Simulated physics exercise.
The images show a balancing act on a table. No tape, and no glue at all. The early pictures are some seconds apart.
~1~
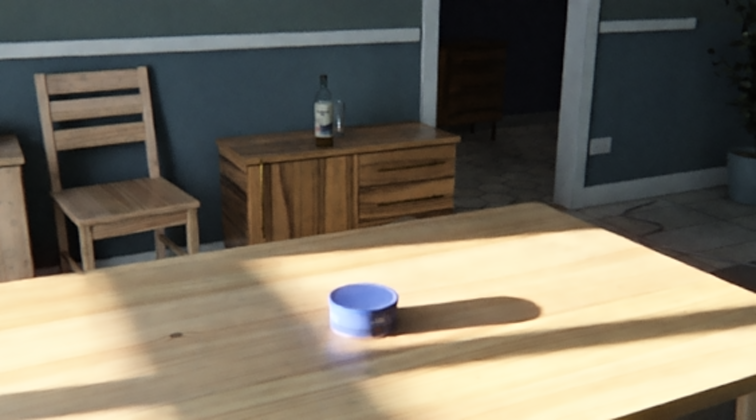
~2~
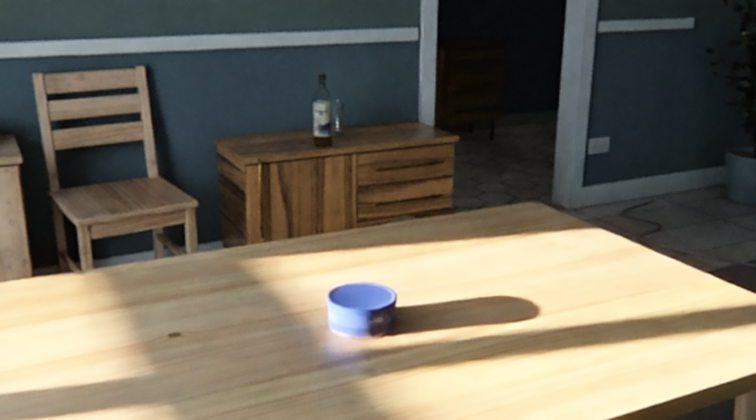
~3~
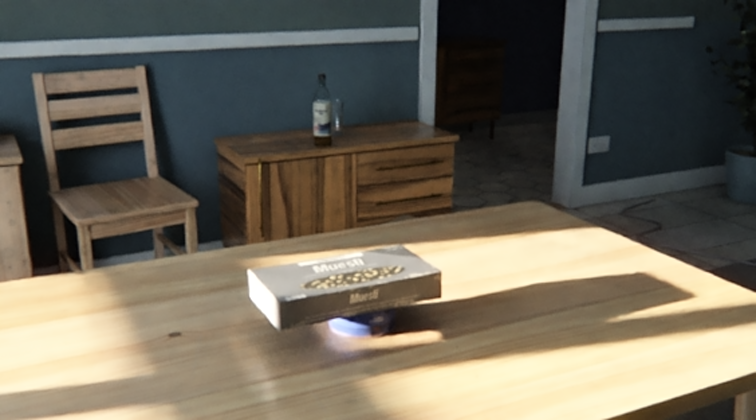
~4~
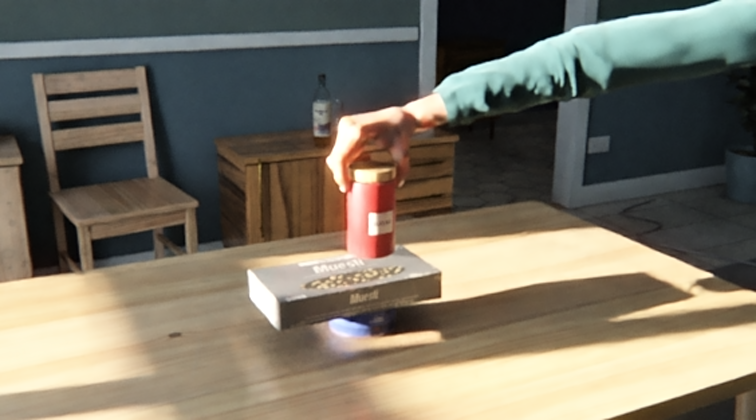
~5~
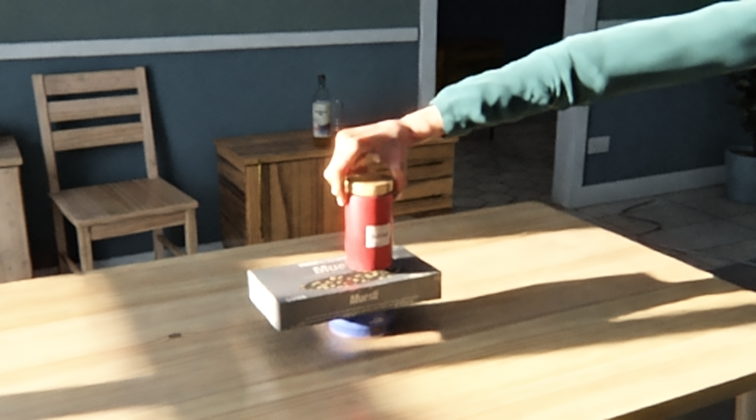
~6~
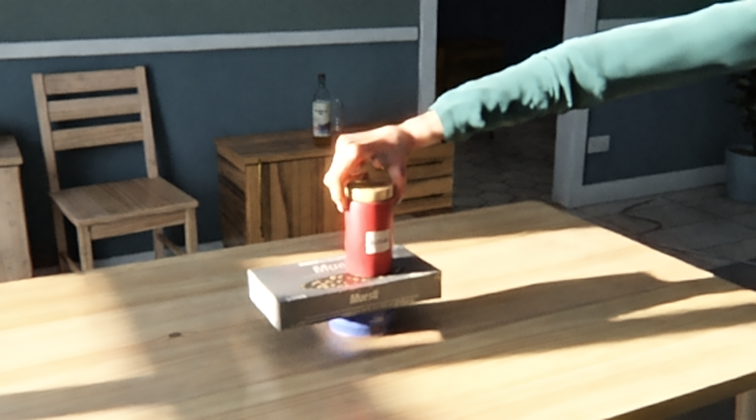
The video shows a blue tub on a sunlit wooden table, then a muesli box lying flat on top of it, before a hand in a green sleeve lowers a red jar onto the box and keeps holding it.
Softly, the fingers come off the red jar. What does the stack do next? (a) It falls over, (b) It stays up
It stays up.
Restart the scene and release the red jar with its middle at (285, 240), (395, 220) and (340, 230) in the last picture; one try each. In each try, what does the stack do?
Try 1: Topples; try 2: Stands; try 3: Stands.
Then, 0.30 s after the last picture, nothing has stirred.
Then, 0.70 s after the last picture, red jar resting near (369, 228).
At rest, all 3 in place. Seen from the same camera at the end, red jar near (369, 228). The stack stays up.
